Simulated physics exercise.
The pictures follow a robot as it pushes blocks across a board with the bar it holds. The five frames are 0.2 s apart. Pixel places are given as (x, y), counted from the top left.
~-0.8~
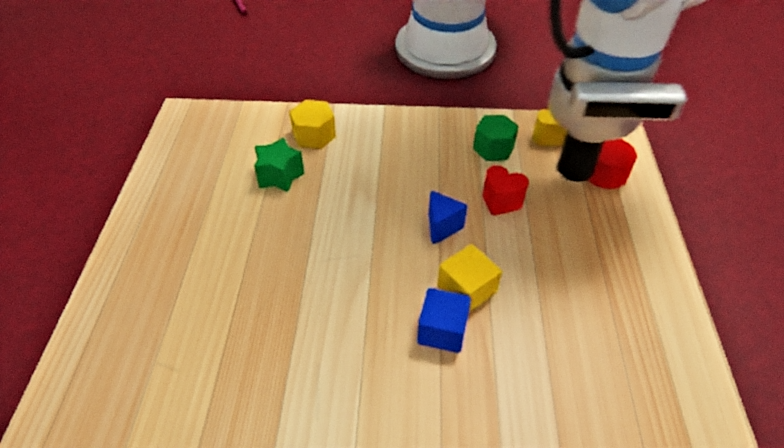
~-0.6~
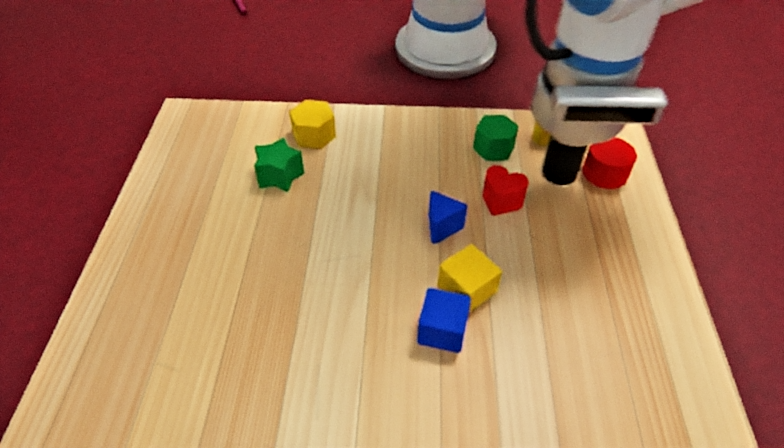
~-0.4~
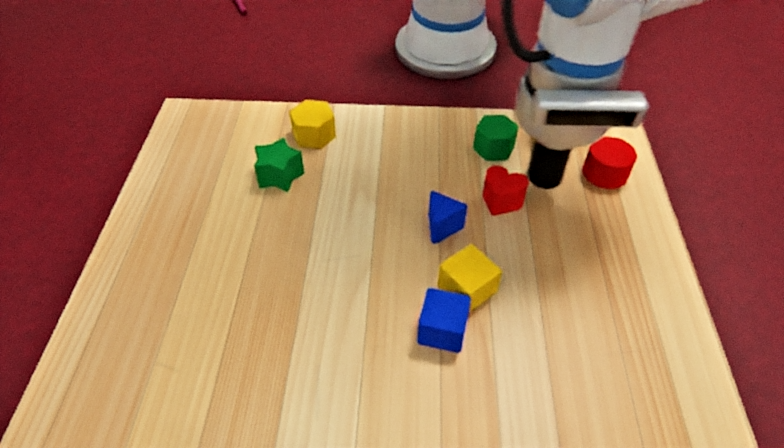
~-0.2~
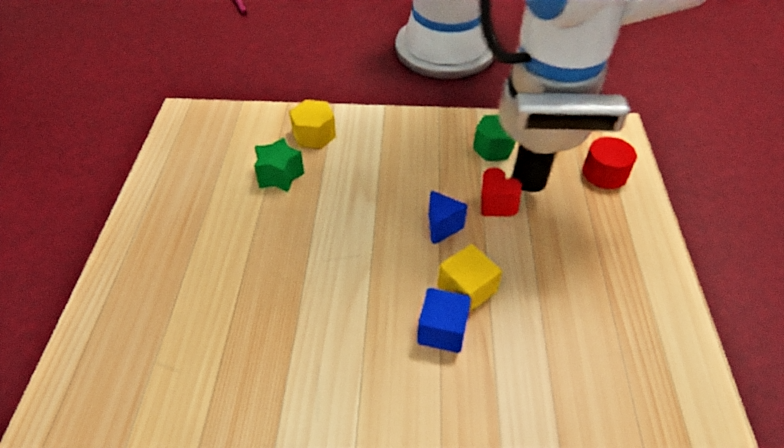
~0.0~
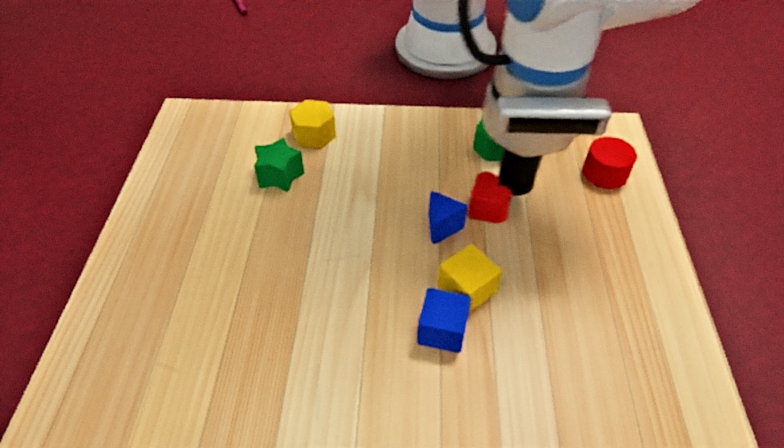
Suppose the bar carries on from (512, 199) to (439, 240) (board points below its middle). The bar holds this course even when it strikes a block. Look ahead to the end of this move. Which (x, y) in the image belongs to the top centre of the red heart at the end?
Somewhere near (411, 230).
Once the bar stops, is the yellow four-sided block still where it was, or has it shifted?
That block stays in place.
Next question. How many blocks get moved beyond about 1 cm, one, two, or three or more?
Expect two.
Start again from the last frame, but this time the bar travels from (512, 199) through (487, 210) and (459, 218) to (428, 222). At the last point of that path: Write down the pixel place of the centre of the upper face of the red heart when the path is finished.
At the end it should sit near (400, 212).
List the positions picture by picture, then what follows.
The first frame shows lower end of the bar (574, 170), tops of blocks, blue three-sided block (445, 206), yellow four-sided block (471, 267), red heart (506, 180).
The second frame shows bar (559, 173), blocks as before.
The third frame shows bar (544, 177), blocks as before.
The fourth frame shows bar (530, 180), red heart (500, 183).
The fifth frame shows bar (515, 183), blue three-sided block (445, 206), yellow four-sided block (471, 267), red heart (490, 188).
On the path given first. Halfway along, bar (479, 204); blue three-sided block (418, 220), turned 20° clockwise; red heart (452, 208).
At the end, bar (441, 225); blue three-sided block (375, 237), turned 50° clockwise; yellow four-sided block not moved; red heart (411, 230).
